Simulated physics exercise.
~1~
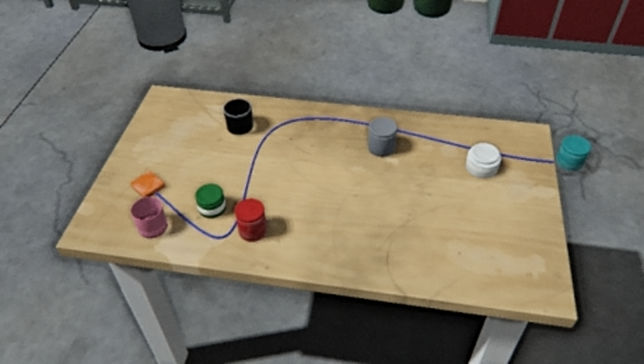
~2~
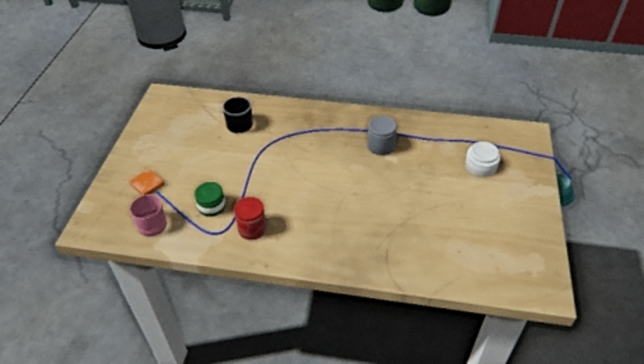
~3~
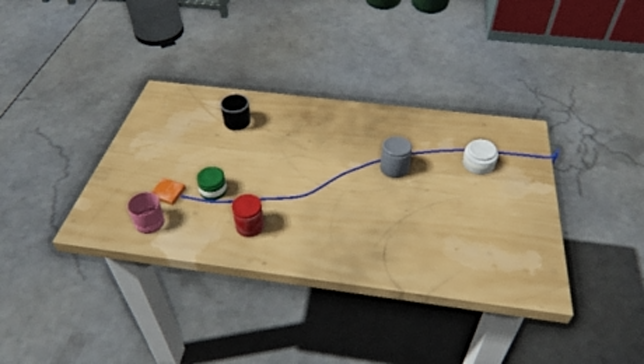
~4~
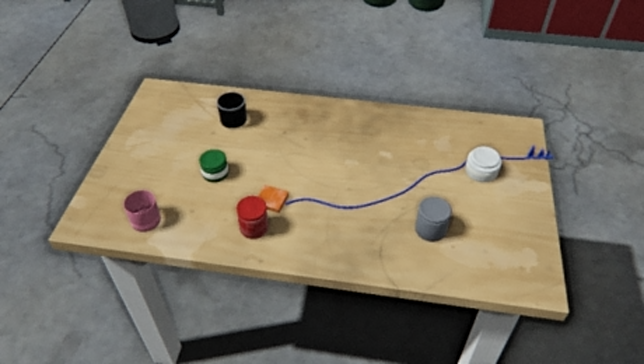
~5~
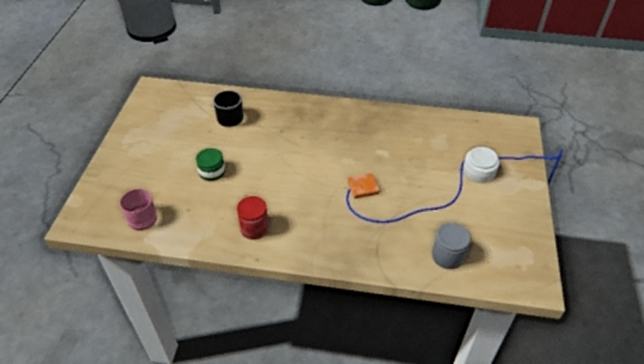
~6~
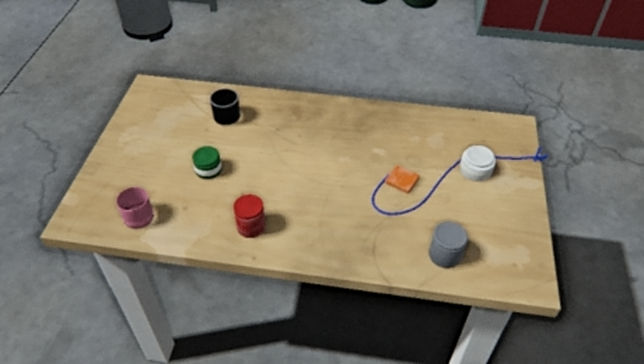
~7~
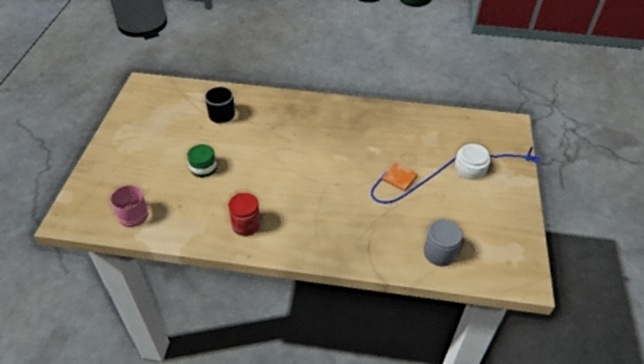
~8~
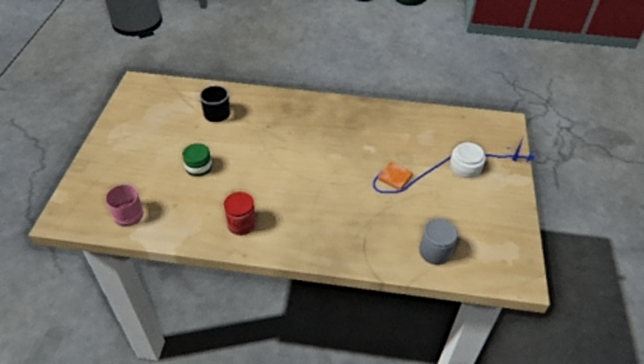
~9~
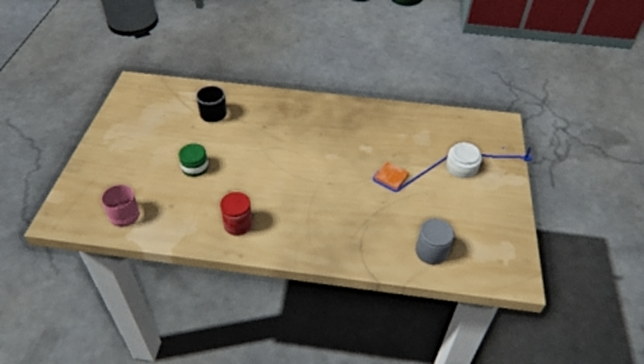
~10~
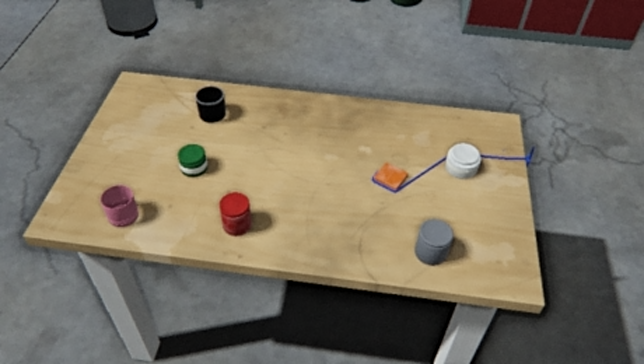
On a wooden workbench, a teal speaker drops over the right edge, and its blue cable drags an orange phone rightward, shoving the grey tub toward the front and the green canister slightly back, until the phone rests left of the white jar, the speaker out of sight.
